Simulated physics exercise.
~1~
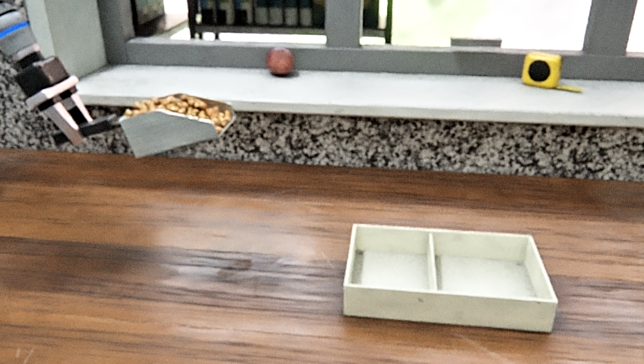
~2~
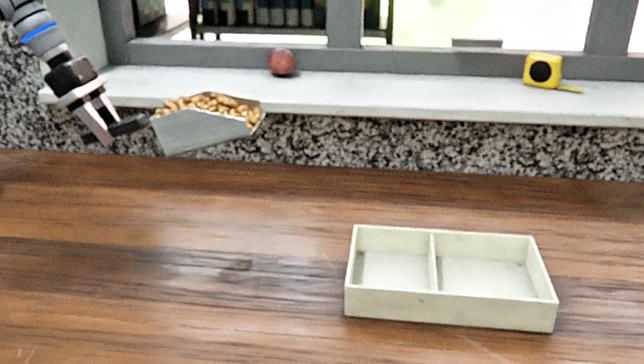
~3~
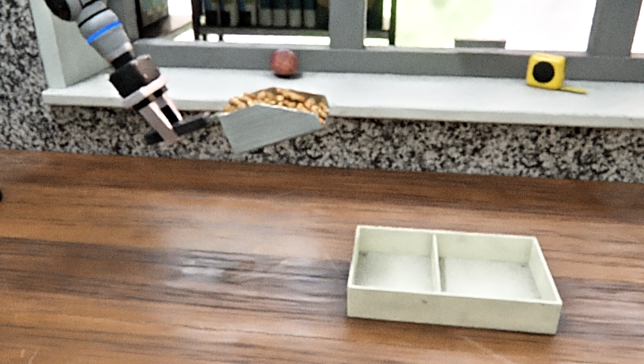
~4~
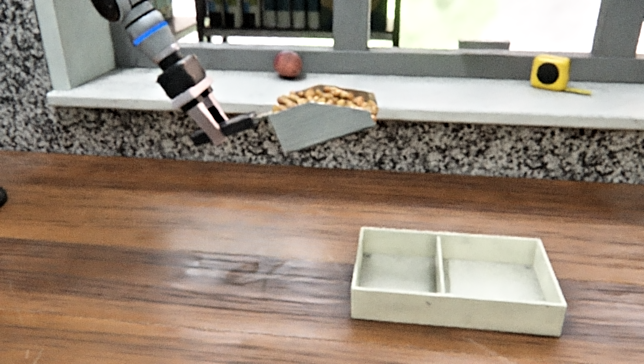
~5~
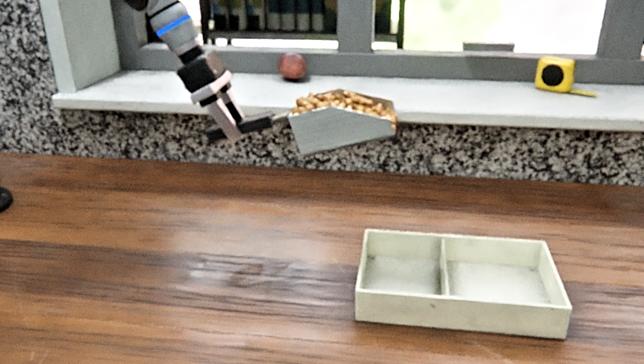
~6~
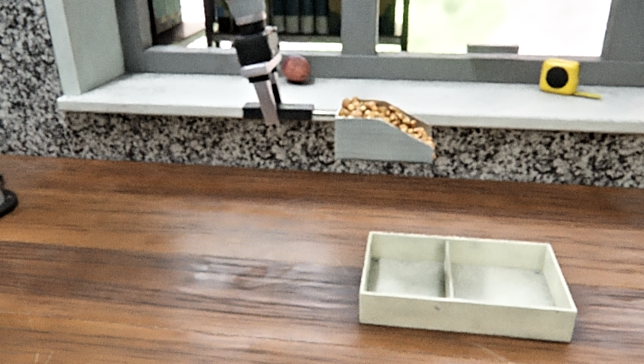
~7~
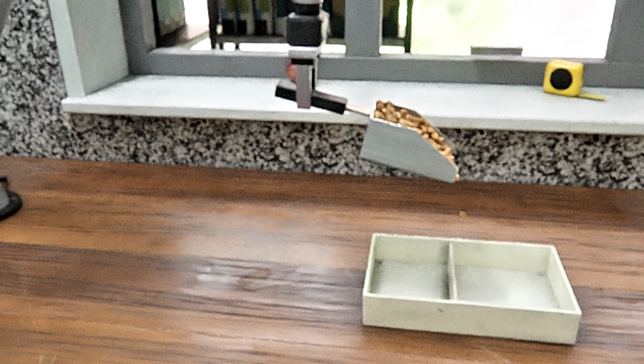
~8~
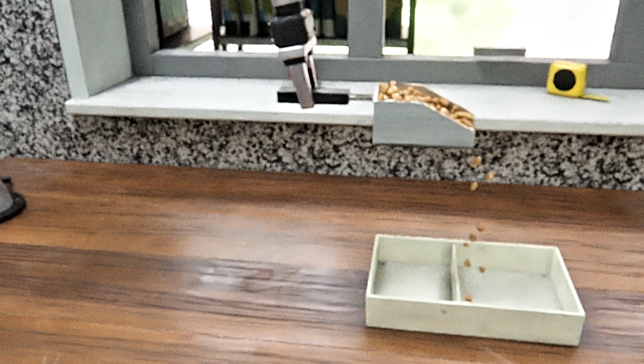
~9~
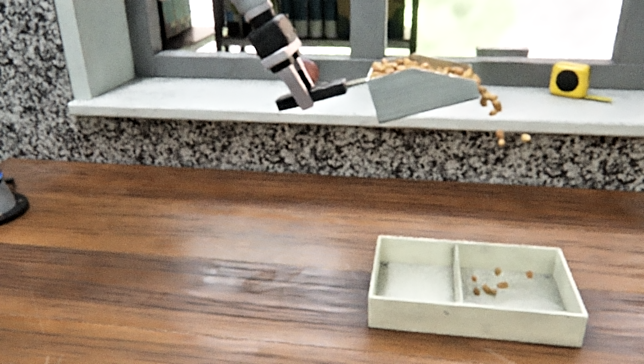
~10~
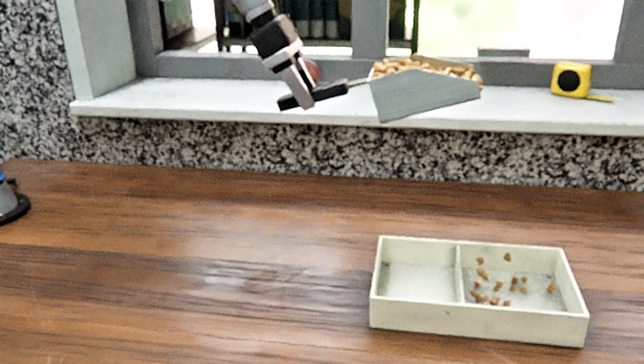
The video shows a robot arm carrying a metal scoop heaped with dried beans rightward over a wooden table, tipping it forward so a few beans fall into the right compartment of a divided white tray, then tilting it back, with most beans still in the scoop.
